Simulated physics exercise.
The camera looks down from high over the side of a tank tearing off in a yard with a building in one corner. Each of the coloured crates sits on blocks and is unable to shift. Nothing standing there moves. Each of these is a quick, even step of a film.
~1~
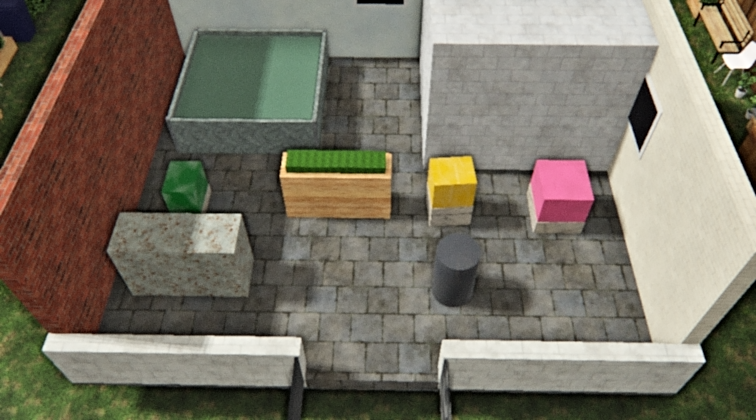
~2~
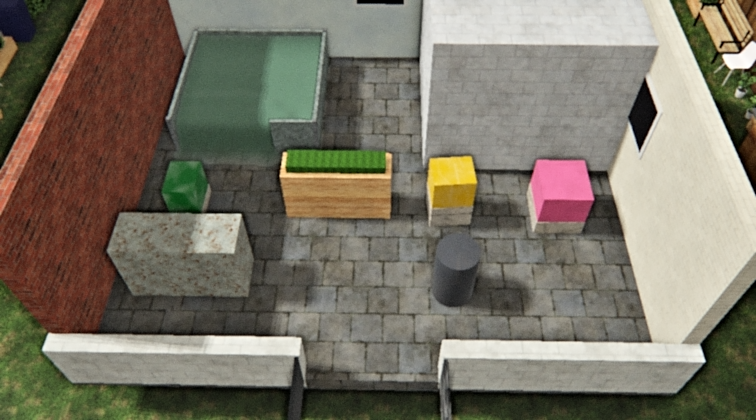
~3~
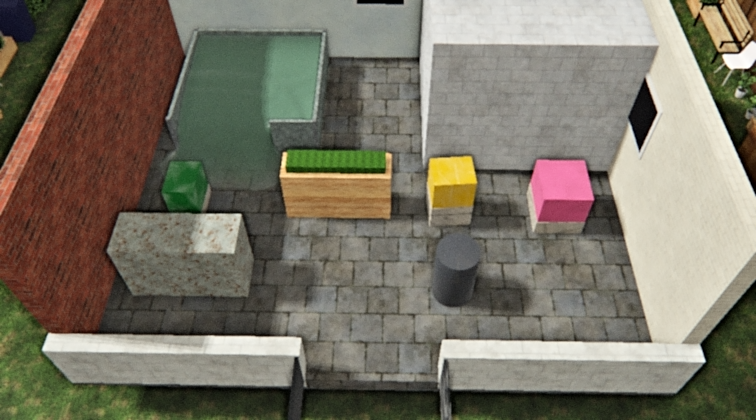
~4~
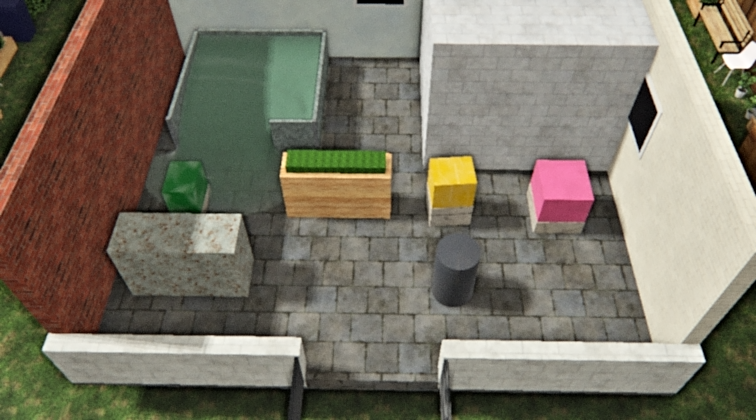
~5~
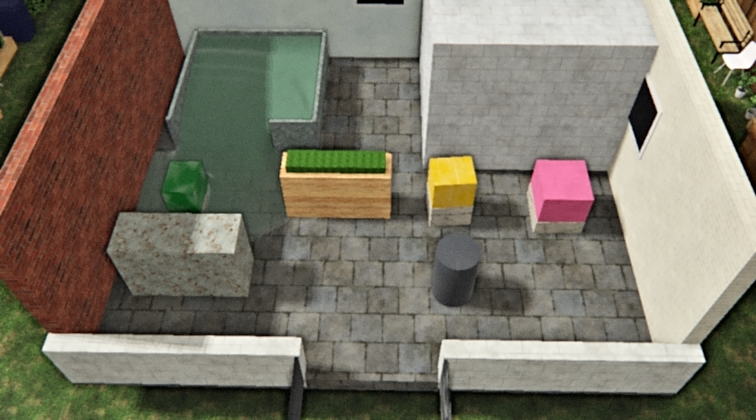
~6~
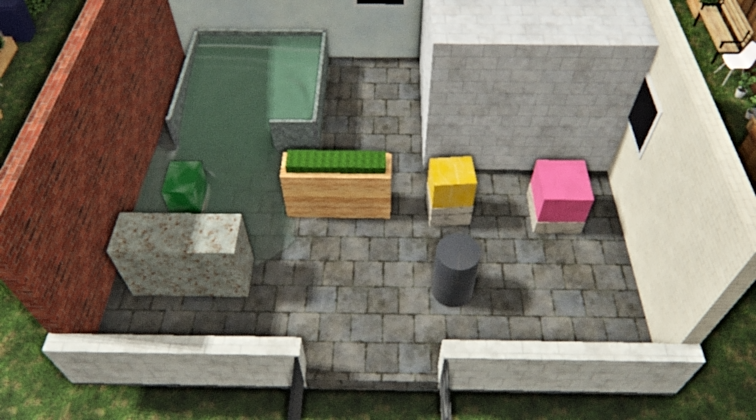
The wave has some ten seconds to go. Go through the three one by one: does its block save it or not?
In the end the green crate comes through with water on it; the pink crate comes through untouched; the yellow crate comes through untouched.
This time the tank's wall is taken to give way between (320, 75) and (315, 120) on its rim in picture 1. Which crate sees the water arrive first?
Answer: The yellow one.
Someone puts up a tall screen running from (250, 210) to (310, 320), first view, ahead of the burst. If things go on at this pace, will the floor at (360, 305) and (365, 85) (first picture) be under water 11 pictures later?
As listed: Awash, not flooded.
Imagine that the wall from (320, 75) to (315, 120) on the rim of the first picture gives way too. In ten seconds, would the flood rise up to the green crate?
Outcome noted - green crate remains untouched.
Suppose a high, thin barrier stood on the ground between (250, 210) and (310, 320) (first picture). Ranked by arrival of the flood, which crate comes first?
That would be the green crate.
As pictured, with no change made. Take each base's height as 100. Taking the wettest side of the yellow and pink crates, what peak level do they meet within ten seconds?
Roughly 30 per cent, then 50 per cent.
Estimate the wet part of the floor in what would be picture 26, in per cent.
About 65 per cent.
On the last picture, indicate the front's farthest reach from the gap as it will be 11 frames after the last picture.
Best guess: Near (444, 365).
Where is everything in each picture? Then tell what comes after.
The first frame shows still water in the tank at (252, 76).
In the second frame, the front is at a hidden place, out from the gap at (226, 142).
In the third frame, the front is at a hidden place, out from the gap at (227, 143).
In the fourth frame, the front is at (279, 201), out from the gap at (227, 144).
In the fifth frame, the front is at a hidden place, out from the gap at (227, 144).
In the sixth frame, water pours out at (227, 144) and has run to (254, 262).
A moment on, water covers 25 % of the floor; the green crate water round its plinth, the pink crate not reached, the yellow crate not reached.
Next, water covers 45 % of the floor; the green crate water round its plinth, the pink crate not reached, the yellow crate water round its plinth.
Then, water covers 65 % of the floor; the green crate water round its plinth, the pink crate water round its plinth, the yellow crate water round its plinth.
Later, water covers 95 % of the floor; the green crate water round its plinth, the pink crate water round its plinth, the yellow crate water round its plinth.
In the end, water covers 100 % of the floor; the green crate was topped, the pink crate stayed above the water, the yellow crate stayed above the water.
